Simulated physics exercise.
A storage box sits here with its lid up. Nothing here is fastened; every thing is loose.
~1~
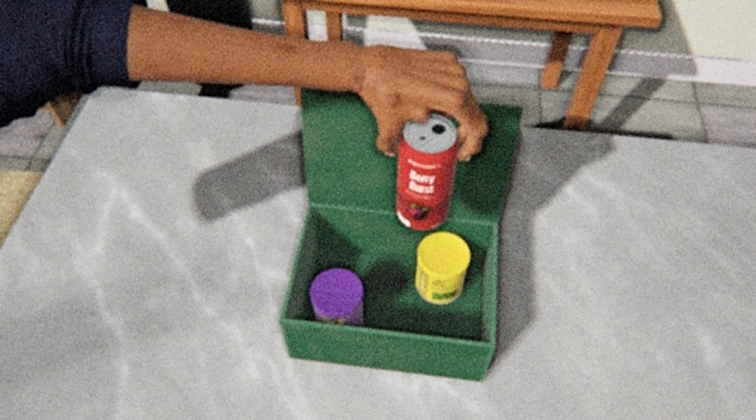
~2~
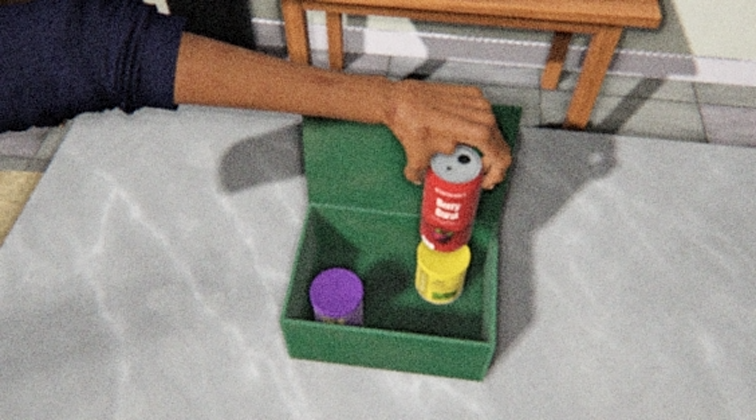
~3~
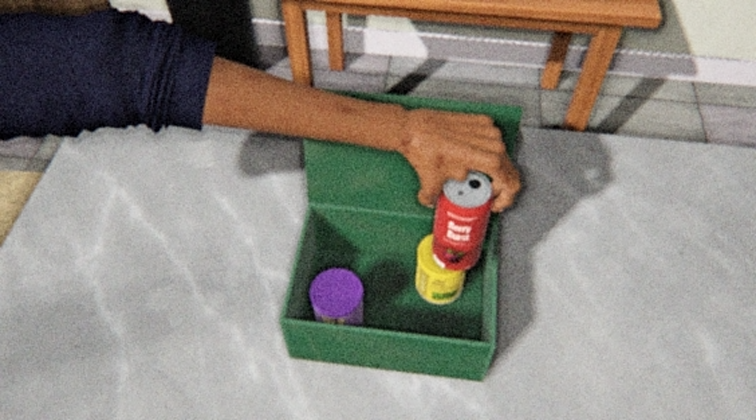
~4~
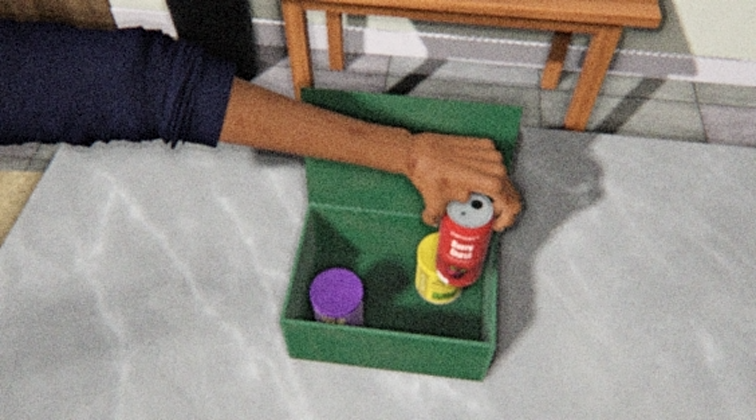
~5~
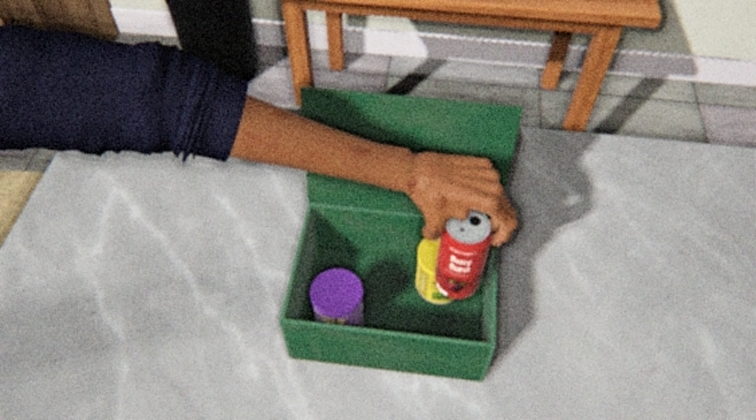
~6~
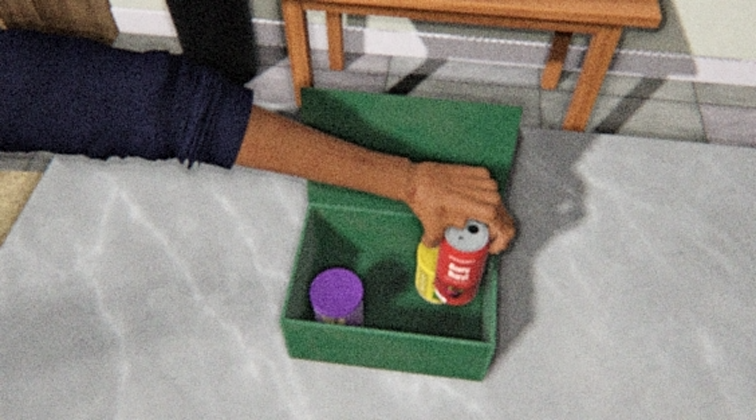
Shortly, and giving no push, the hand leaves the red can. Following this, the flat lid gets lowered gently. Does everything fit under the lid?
Open.
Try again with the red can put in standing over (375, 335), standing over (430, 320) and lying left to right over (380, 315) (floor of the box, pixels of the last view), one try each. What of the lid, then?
Lid, in order: Fully down, held open, held open.
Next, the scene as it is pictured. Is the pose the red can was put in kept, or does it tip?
Once everything settles, the red can ends up at a slant.
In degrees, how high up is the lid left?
I'd say roughly 20 degrees above the rim.
Then, 1.00 s after the last picture, lid starting down; red can tipped 49° from how it was near (466, 309).
Then, 1.70 s after the last picture, lid 48° above the rim; red can tipped 49° from how it was near (466, 309).
Then, 2.70 s after the last picture, lid 22° above the rim; red can tipped 49° from how it was near (466, 309).
At rest, lid 22° above the rim; tipped over in the box, red can; the other 2 in place. Seen from the same camera at the end, red can near (466, 309).
